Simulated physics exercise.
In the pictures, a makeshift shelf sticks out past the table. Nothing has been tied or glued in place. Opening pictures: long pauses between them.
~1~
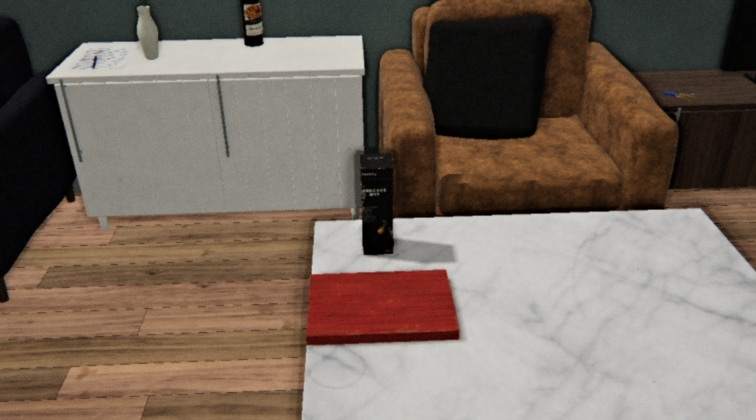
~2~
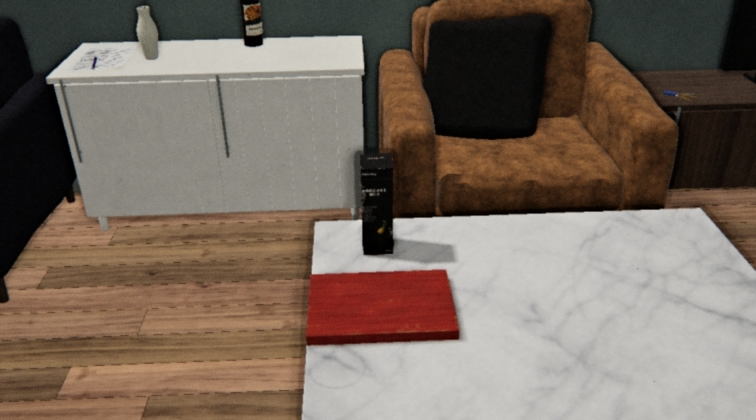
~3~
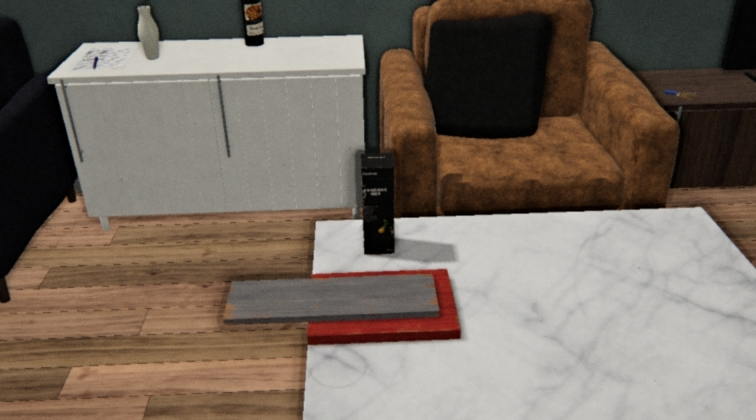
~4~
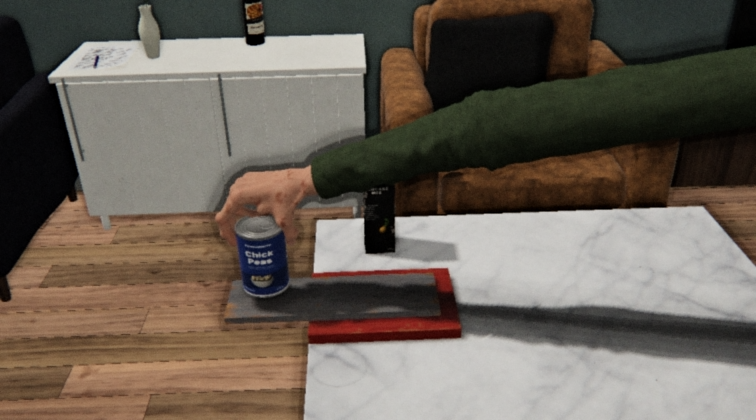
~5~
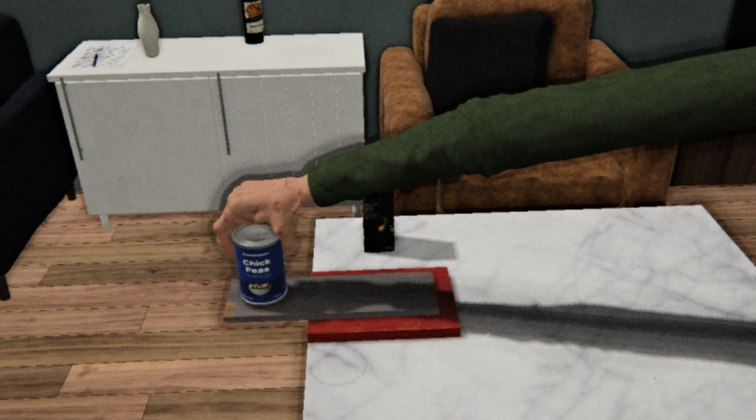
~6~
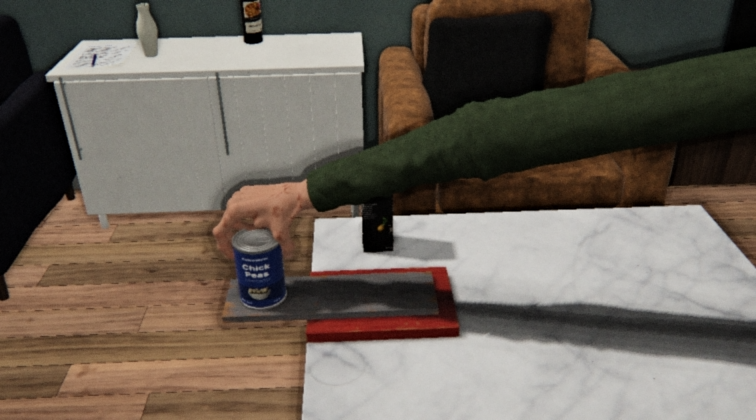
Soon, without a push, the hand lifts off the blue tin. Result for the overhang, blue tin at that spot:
Falls.
Then, 0.50 s later than the last frame, grey board and blue tin now down on the floor or falling.
Then, 0.80 s later than the last frame, things are still on the move.
When it is over, down on the floor or falling, grey board and blue tin; the other 2 as before. The board tips off the edge.
